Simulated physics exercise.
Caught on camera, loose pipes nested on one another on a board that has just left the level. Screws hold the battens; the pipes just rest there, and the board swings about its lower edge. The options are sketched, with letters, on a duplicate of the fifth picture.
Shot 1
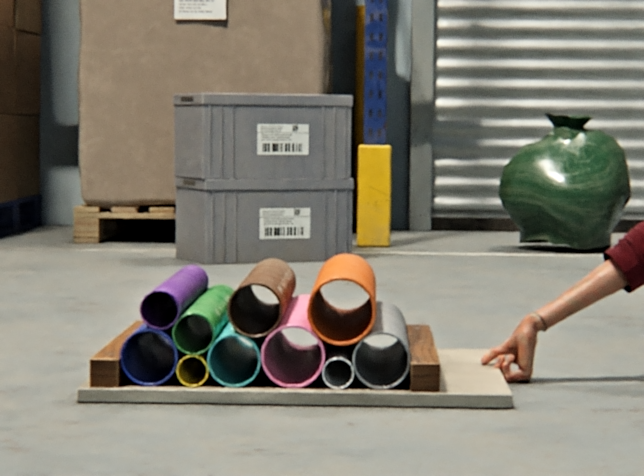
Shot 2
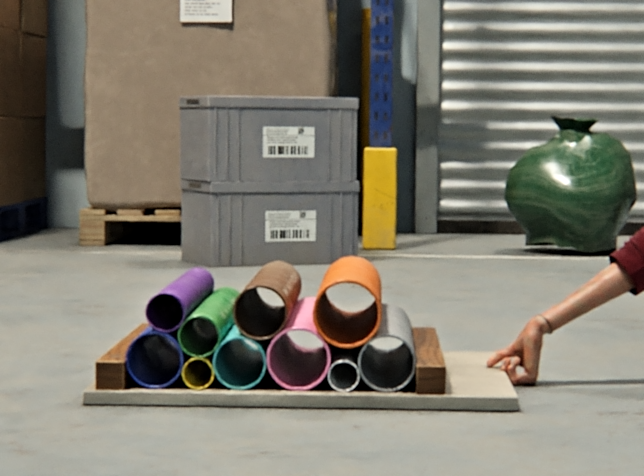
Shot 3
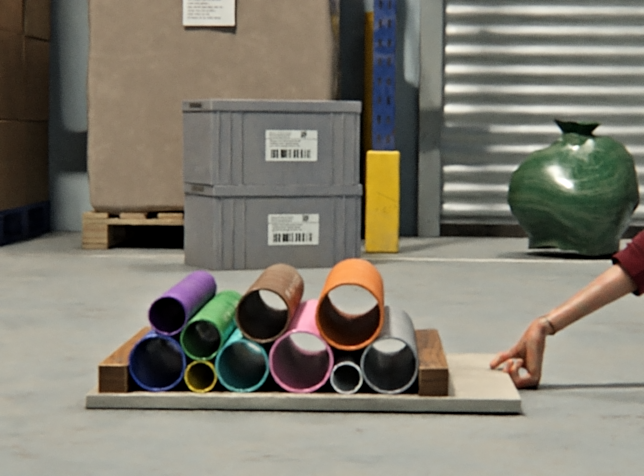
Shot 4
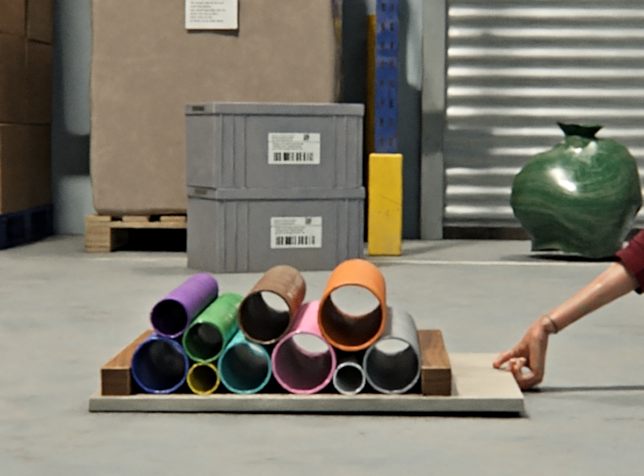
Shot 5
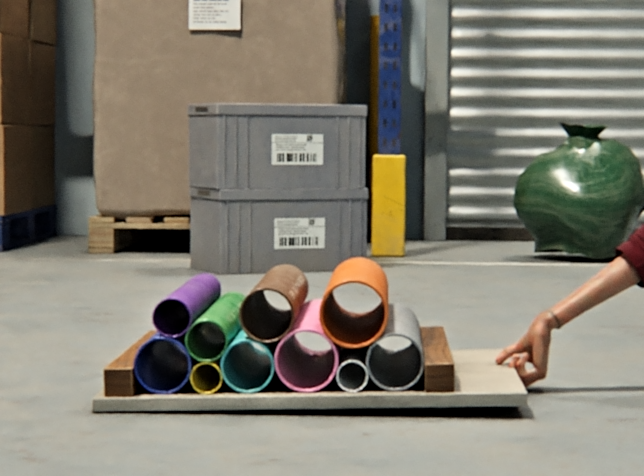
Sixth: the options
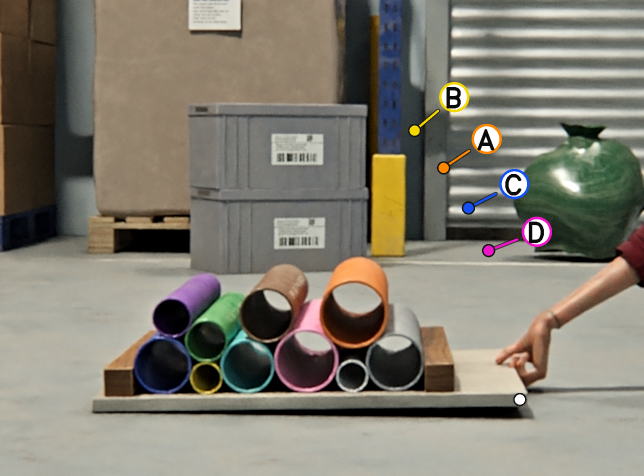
In a warehouse with stacked grey crates and a green vase behind, colourful pipes lie nested between wooden battens on a low board, a hand at its right end. The view shifts slightly, the pipes keep their arrangement, and finally the fingers raise the board's right end very slightly.
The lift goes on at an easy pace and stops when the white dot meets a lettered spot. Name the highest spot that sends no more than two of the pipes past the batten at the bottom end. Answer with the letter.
Mark B is as high as it can go.
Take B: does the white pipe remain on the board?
Yes.
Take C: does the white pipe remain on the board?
Yes.
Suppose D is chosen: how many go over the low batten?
With D, one.
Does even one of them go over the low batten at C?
At C: Yes.
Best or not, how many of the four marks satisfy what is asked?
The number is four.
On the marked copy, A at (444, 168); B at (415, 131); C at (469, 208); D at (489, 251); the white dot at (520, 400).
Taking B. A third of the way, board at 21°.
Two thirds of the way, board at 40°.
When it is over, board at 41°, one over the low batten (purple).
As for the rest, A one over the low batten (purple); C one over the low batten (purple); D one over the low batten (purple).
